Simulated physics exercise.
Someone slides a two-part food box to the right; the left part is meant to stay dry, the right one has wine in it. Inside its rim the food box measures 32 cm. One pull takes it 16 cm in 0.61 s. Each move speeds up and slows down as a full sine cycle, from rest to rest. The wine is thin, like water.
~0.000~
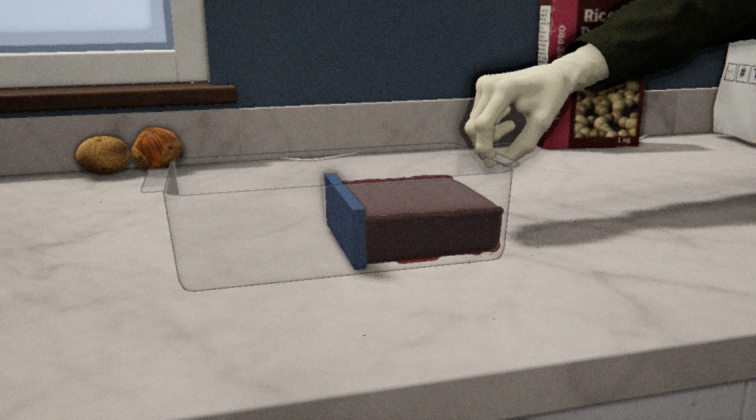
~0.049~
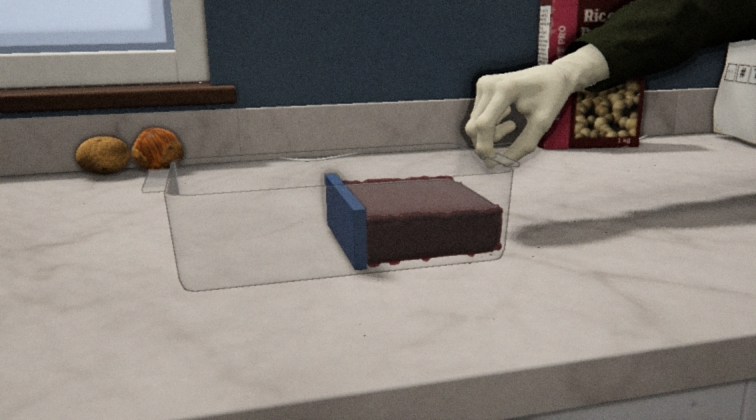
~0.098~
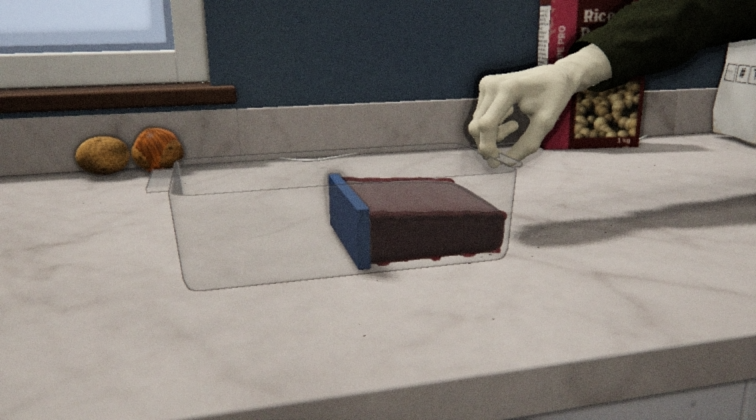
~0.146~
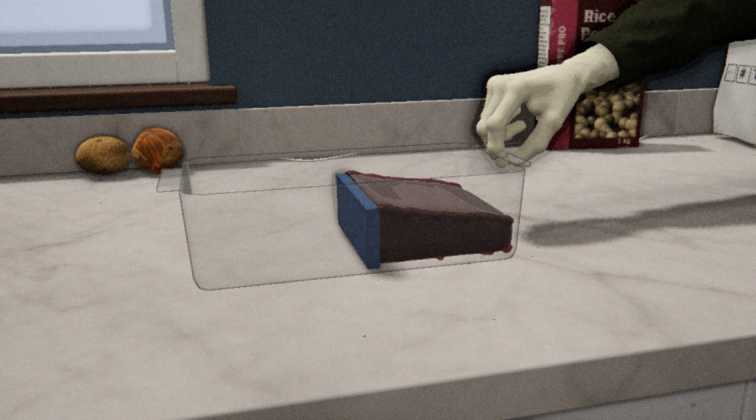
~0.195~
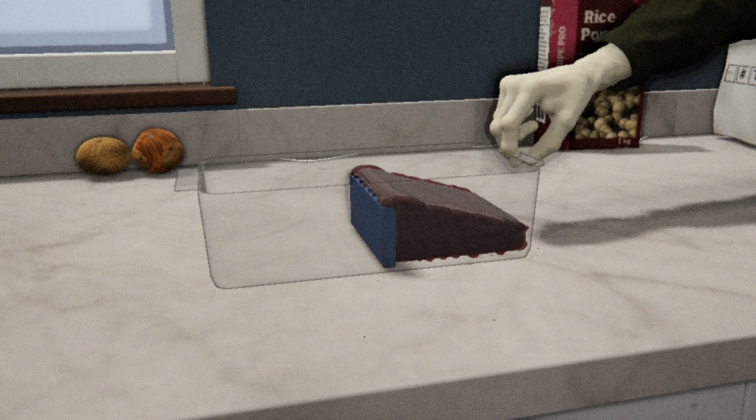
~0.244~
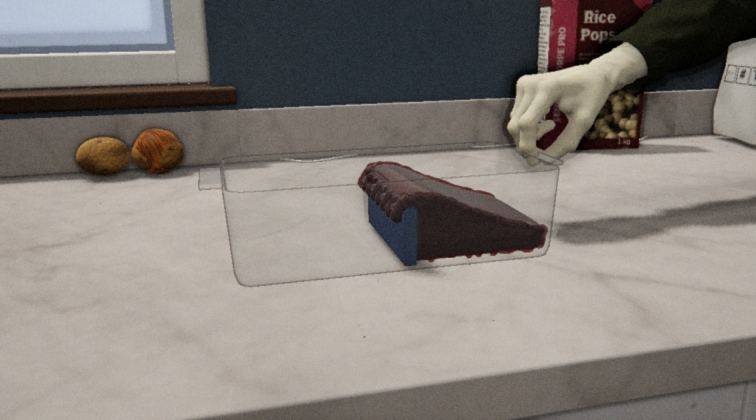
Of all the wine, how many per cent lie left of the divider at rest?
Roughly 15 per cent ends on the left.
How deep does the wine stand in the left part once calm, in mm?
Some 6 mm deep.
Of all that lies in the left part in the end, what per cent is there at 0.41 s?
Some 40 per cent.
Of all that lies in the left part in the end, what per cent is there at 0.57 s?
Near 40 in a hundred.
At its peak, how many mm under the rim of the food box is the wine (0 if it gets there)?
Some 0 mm.
By 0.41 s it has gone 13 cm; 6 per cent is on the left side and 0 is out of the food box.
By 0.57 s it has gone 16 cm; 6 per cent is on the left side and 3 is out of the food box.
By 0.74 s it has gone 16 cm; 6 per cent is on the left side and 3 is out of the food box.
By 0.90 s it has gone 16 cm; 14 per cent is on the left side and 3 is out of the food box.
At rest 15 per cent is on the left side and 4 is out of the food box.
